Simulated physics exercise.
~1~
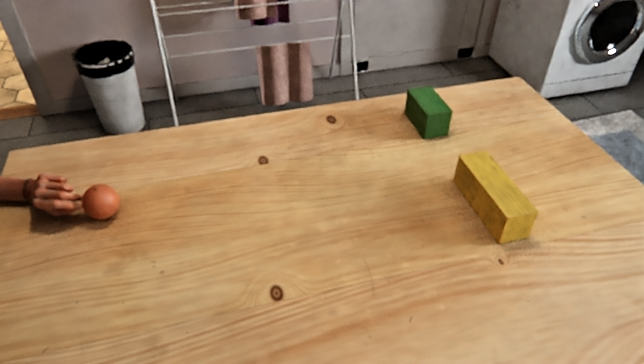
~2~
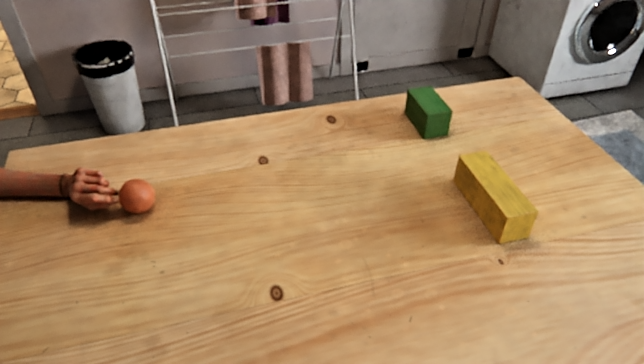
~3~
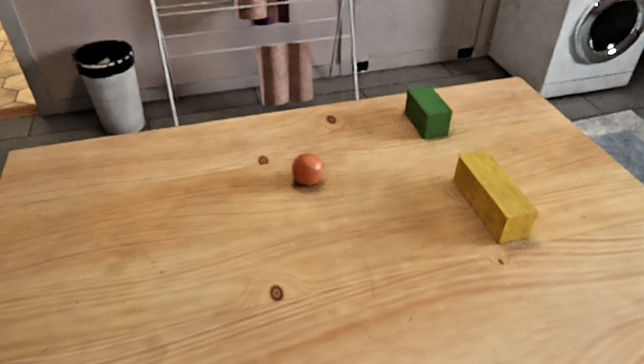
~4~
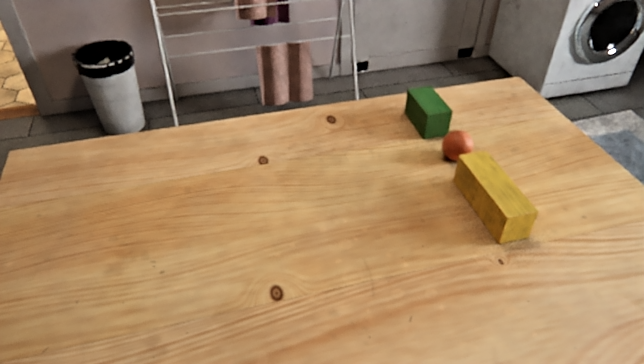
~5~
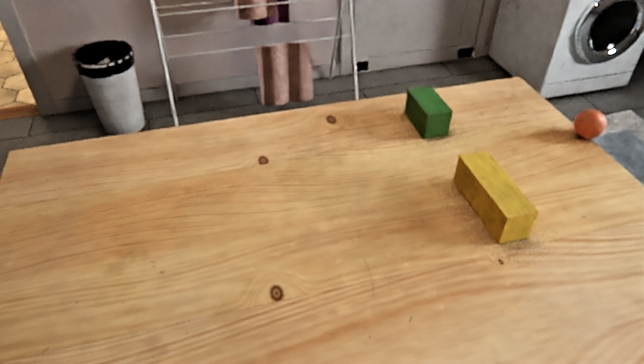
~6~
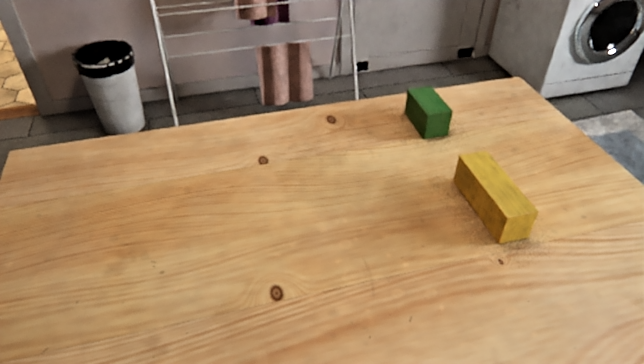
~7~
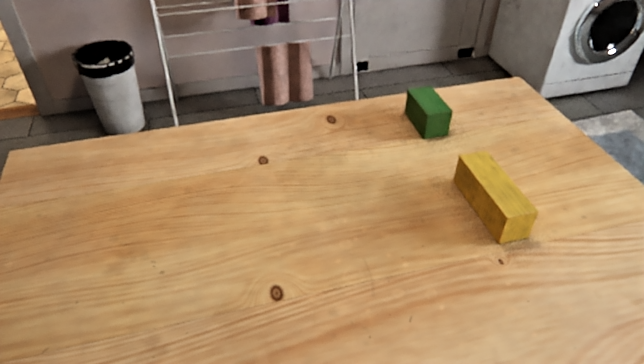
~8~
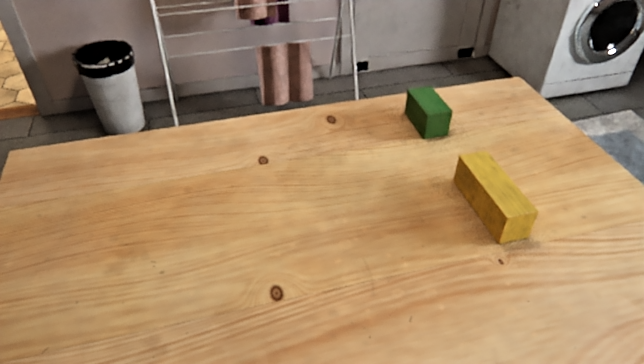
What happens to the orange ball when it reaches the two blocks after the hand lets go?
It rolls through the gap between the green block and the yellow block and carries on to the right, leaving both blocks where they were.
